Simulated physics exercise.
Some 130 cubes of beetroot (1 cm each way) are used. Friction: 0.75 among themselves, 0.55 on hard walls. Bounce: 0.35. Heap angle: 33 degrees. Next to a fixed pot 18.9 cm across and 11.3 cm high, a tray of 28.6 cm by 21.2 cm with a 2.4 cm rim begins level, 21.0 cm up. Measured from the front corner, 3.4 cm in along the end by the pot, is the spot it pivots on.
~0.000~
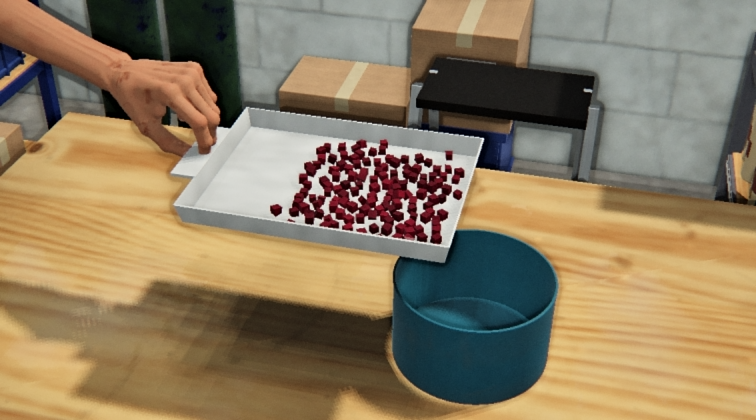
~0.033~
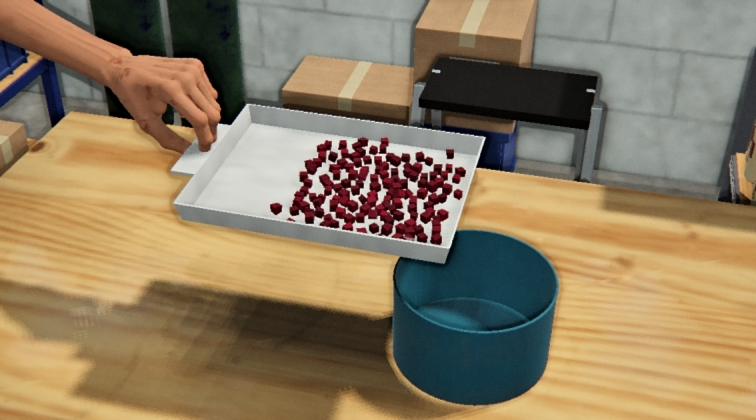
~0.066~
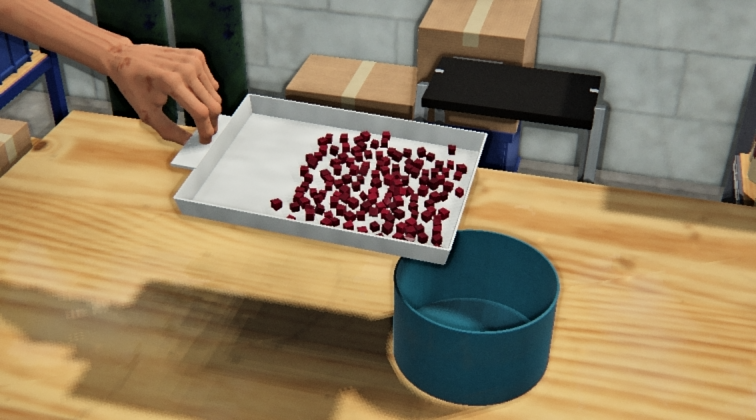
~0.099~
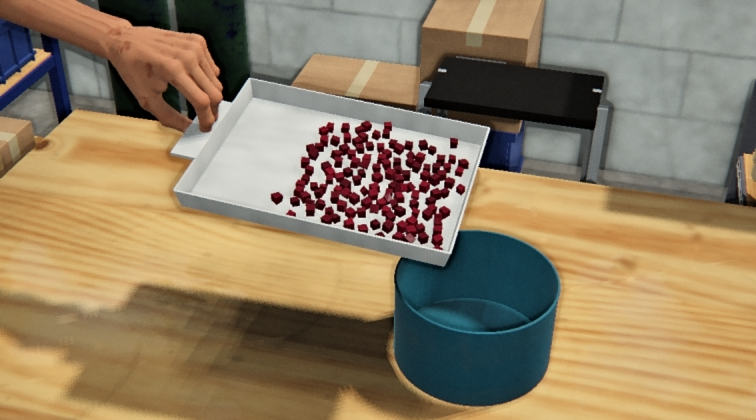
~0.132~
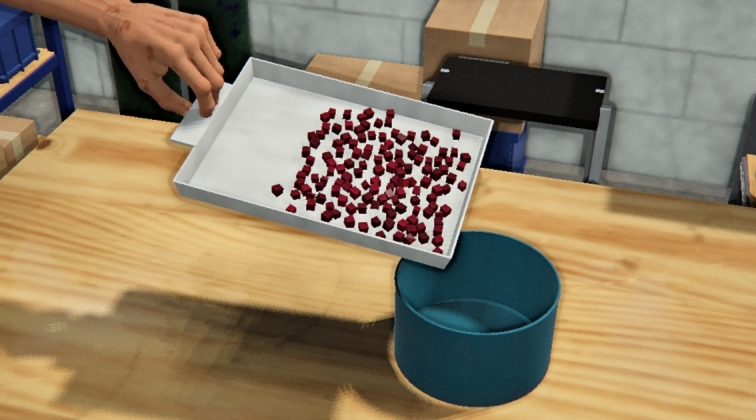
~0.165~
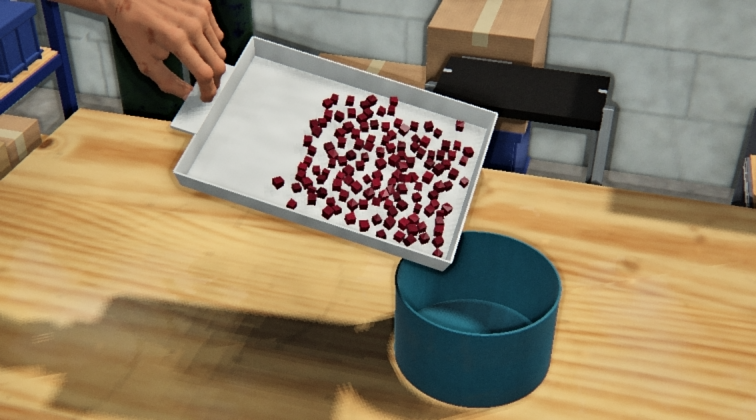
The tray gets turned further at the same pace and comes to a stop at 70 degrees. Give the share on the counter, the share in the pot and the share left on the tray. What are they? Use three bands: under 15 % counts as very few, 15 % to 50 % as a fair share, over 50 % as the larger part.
Counter: The larger part; pot: Very few; left on the tray: A fair share.
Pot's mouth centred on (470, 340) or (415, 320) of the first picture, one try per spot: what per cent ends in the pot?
First try about 65 per cent, second try about 30 per cent.
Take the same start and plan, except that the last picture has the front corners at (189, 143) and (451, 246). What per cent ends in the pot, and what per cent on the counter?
Pot 35; counter 15.
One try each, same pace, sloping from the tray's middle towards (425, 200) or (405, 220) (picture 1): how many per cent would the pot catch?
Estimate: Some 30 % and some 10 % respectively.
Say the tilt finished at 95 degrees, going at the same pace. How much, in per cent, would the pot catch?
About 0 in a hundred would end up in the pot.
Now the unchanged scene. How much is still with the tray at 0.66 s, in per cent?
About 40% of the load.
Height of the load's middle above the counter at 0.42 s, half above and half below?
Roughly 28 centimetres.
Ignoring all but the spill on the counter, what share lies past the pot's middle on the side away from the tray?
Some 80 per cent.
After 0.32 s, tilt 47 degrees; the tray holds 100 %, the pot 0 %.
Then, at 0.42 s, tilt 64 degrees; the tray holds 100 %, the pot 0 %.
After 0.66 s, tilt 70 degrees; the tray holds 40 %, the pot 0 %.
At rest (2.3 s), counter 75 %, pot 0 %, tray 25 %.
